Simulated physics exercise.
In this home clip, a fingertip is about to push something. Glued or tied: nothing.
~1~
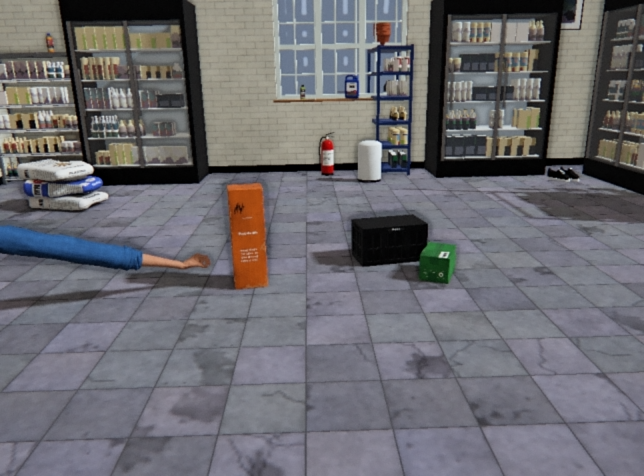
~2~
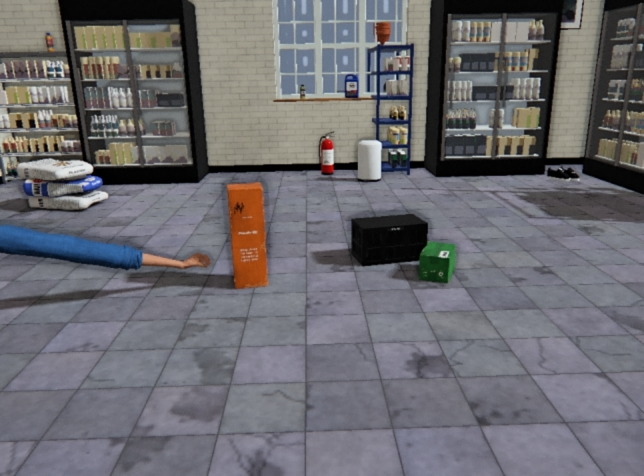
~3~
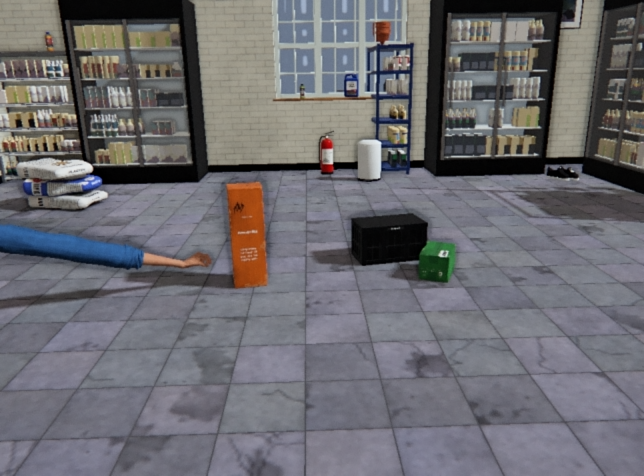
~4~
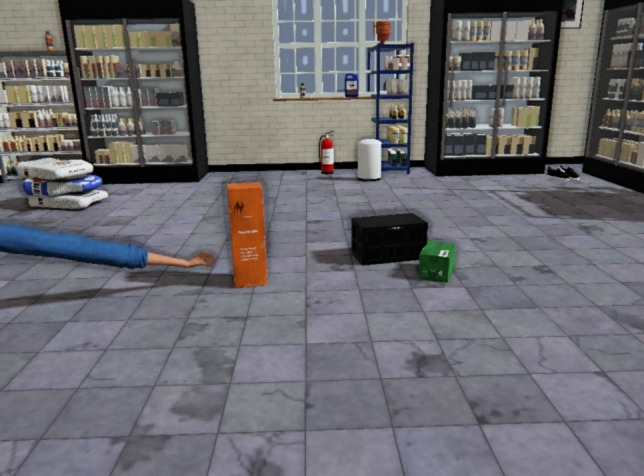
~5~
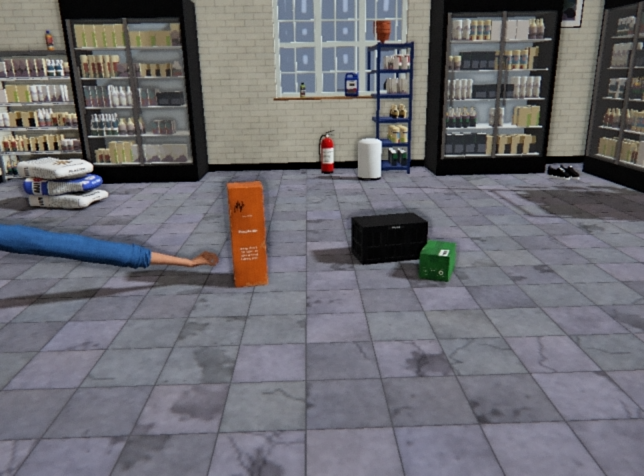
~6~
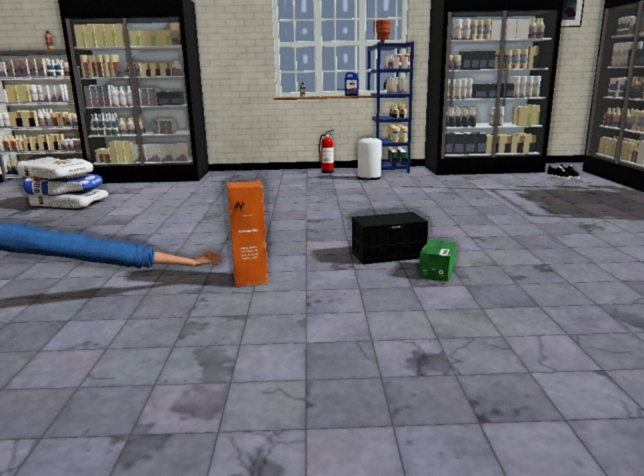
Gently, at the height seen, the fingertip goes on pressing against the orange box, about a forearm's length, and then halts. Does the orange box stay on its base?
Yes.
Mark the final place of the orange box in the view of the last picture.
Around (303, 231).
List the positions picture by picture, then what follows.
The first frame shows orange box (248, 236).
The second frame shows orange box (248, 236).
The third frame shows orange box (247, 235).
The fourth frame shows orange box (247, 235).
The fifth frame shows orange box (248, 235).
The sixth frame shows orange box (248, 234).
Then, 0.60 s past the last view, orange box displaced a little near (267, 233).
Then, 1.00 s past the last view, orange box displaced about its own width near (287, 231).
Finally, moved from the start, orange box. Final places as the last picture's camera would see them, orange box near (303, 231).
